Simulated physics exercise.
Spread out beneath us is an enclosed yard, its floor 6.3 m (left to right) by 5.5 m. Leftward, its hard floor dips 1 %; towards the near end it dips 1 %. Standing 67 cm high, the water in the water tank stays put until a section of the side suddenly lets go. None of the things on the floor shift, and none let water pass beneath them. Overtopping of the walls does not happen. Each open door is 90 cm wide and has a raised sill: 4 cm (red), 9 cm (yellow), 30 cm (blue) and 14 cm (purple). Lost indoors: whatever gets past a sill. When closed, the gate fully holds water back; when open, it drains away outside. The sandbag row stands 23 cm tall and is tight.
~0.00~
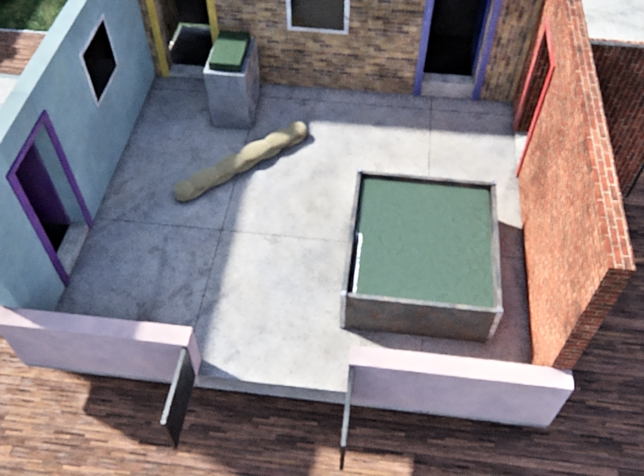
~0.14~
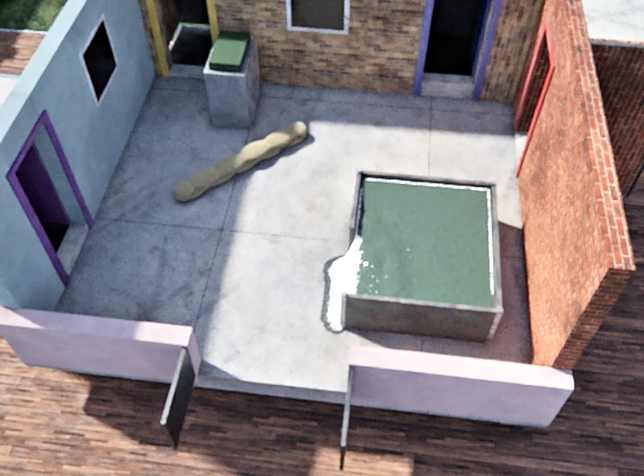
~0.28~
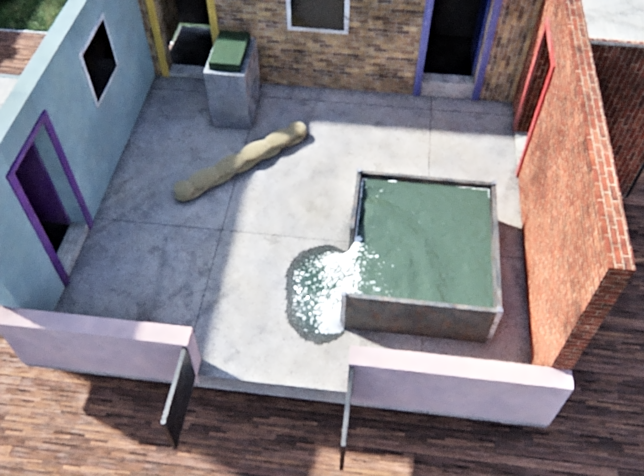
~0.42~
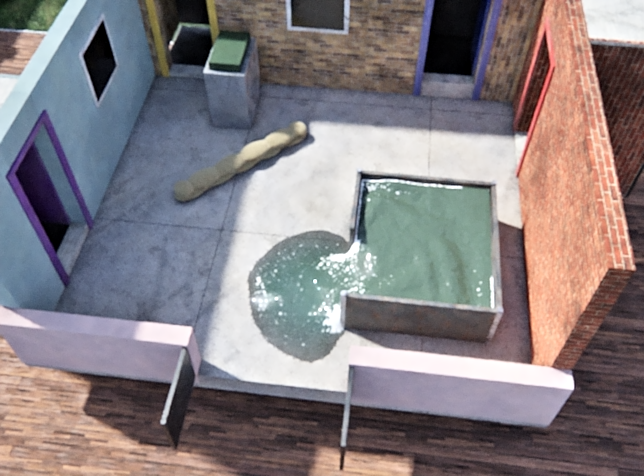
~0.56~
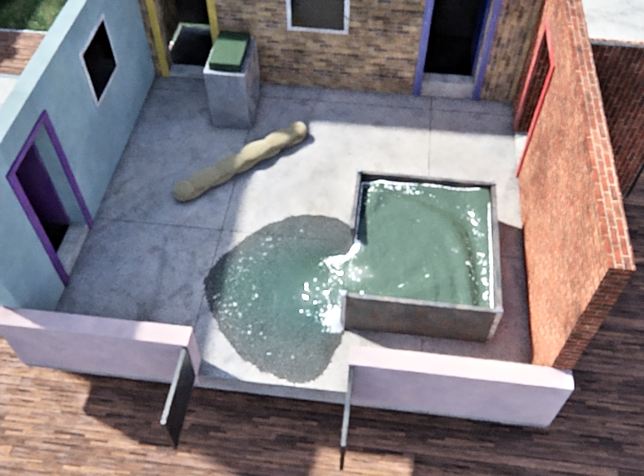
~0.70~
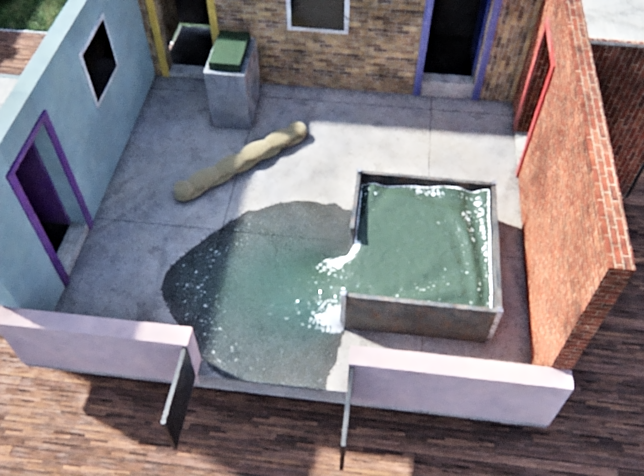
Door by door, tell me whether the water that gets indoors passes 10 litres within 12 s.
Here is the picture: At the red door it stays within 10 litres; at the yellow door it goes past 10 litres; at the blue door it stays within 10 litres; at the purple door it goes past 10 litres.
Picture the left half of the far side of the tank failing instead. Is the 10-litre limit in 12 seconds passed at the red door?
So for red: Yes.
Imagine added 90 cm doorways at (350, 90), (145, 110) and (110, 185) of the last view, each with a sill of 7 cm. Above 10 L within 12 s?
Result in order - not enough, more than that, more than that.
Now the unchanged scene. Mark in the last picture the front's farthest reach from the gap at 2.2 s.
Location: Approx. (129, 139) in the last view.
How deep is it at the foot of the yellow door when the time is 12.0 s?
Roughly 8.5 centimetres.
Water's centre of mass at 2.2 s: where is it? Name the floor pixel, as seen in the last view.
Near (308, 273).
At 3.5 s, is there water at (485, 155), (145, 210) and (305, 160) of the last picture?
Untouched, submerged, submerged.
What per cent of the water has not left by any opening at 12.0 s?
Some 70 out of every hundred parts.
After 1.4 s water covers 30 % of the floor and is deepest (38 cm) near (338, 300); red door not reached, yellow door not reached, blue door not reached, purple door 19 cm at the sill, 0 L in.
After 2.2 s water covers 35 % of the floor and is deepest (44 cm) near (43, 340); red door not reached, yellow door not reached, blue door not reached, purple door 28 cm at the sill, 23 L in.
After 3.5 s water covers 45 % of the floor and is deepest (26 cm) near (56, 341); red door not reached, yellow door 5 cm at the sill, 0 L in, blue door not reached, purple door 20 cm at the sill, 80 L in.
After 7.0 s water covers 70 % of the floor and is deepest (17 cm) near (138, 117); red door not reached, yellow door 14 cm at the sill, 76 L in, blue door 1 cm at the sill, 0 L in, purple door 11 cm at the sill, 106 L in.
After 12.0 s water covers 85 % of the floor and is deepest (16 cm) near (43, 340); red door 3 cm at the sill, 0 L in, yellow door 9 cm at the sill, 104 L in, blue door 2 cm at the sill, 0 L in, purple door 11 cm at the sill, 106 L in.
